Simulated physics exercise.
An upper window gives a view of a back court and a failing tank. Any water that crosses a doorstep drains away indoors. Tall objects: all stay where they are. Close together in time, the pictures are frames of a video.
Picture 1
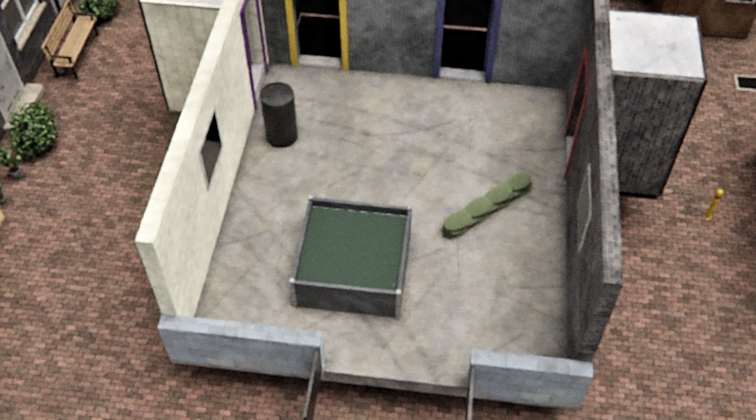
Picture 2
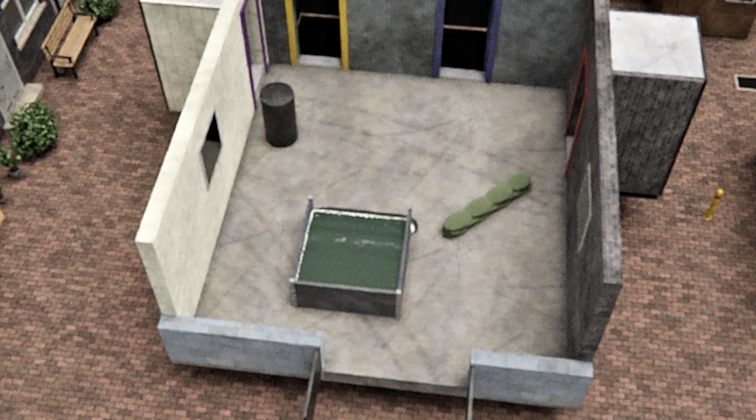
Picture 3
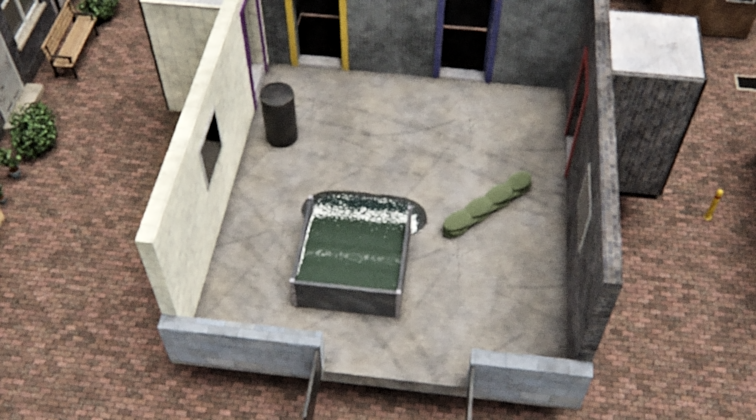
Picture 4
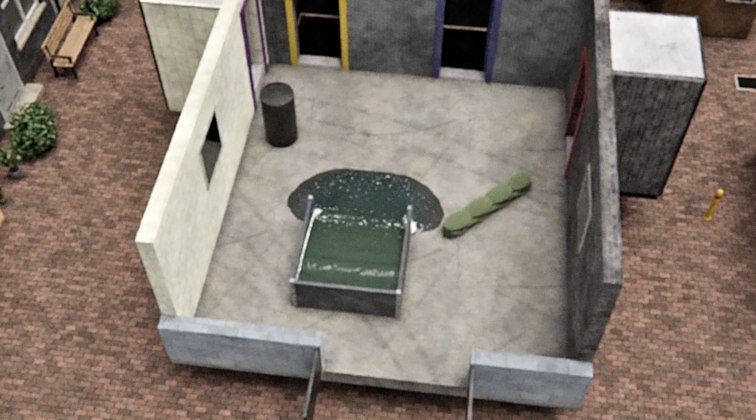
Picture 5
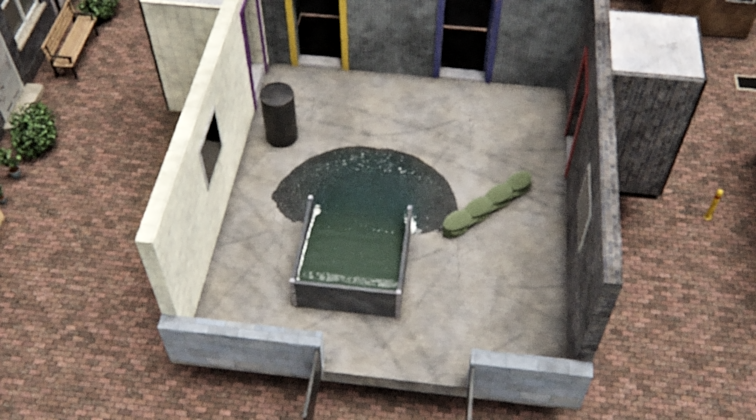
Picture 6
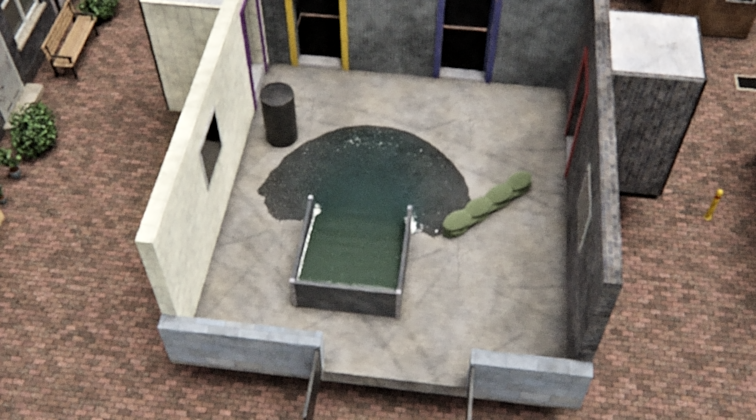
Green water pours out the far side of a square tank and spreads across the grey floor.
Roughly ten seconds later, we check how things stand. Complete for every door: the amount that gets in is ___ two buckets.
Blue door: More than; yellow door: More than; purple door: At most; red door: More than.
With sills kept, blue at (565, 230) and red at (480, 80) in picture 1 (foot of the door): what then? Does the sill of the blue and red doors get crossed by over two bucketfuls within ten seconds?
Well, the blue one stays short of the threshold, and the red one crosses the threshold.
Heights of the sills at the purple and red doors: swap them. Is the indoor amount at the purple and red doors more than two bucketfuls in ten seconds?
Purple: Overflows; red: Falls short.
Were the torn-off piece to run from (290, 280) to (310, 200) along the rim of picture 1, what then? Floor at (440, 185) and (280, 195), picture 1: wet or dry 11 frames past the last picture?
In the order asked: Unwetted, then inundated.
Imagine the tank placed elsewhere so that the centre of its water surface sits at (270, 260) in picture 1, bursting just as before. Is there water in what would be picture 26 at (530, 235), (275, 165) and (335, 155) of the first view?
Parched, soaked, soaked.
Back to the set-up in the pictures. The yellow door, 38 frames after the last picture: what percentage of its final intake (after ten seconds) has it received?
It would be roughly 100 percent of the ten-second total.
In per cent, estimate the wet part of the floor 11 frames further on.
It comes to 50 per cent.
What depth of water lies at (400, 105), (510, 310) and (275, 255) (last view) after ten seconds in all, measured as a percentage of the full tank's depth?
Some 6, 2 and 4 in a hundred.
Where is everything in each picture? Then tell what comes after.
In the first picture, the tank at (353, 246) is whole and still.
In the second picture, water pours out on the tank's far side and has run to (414, 230).
In the third picture, water pours out on the tank's far side and has run to (420, 214).
In the fourth picture, the front is at (420, 187), out from the gap on the tank's far side.
In the fifth picture, the front is at (407, 157), out from the gap on the tank's far side.
In the sixth picture, water pours out on the tank's far side and has run to (395, 132).
A moment on, water covers 40 % of the floor; the blue door not reached, the yellow door not reached, the purple door not reached, the red door not reached.
Next, water covers 50 % of the floor; the blue door under two buckets in, the yellow door under two buckets in, the purple door not reached, the red door not reached.
Then, water covers 55 % of the floor; the blue door over two buckets in, the yellow door far over two buckets in, the purple door wet at the sill, nothing in, the red door under two buckets in.
Later, water covers 70 % of the floor; the blue door over two buckets in, the yellow door far over two buckets in, the purple door wet at the sill, nothing in, the red door over two buckets in.
In the end, water covers 95 % of the floor; the blue door over two buckets in, the yellow door far over two buckets in, the purple door wet at the sill, nothing in, the red door over two buckets in.
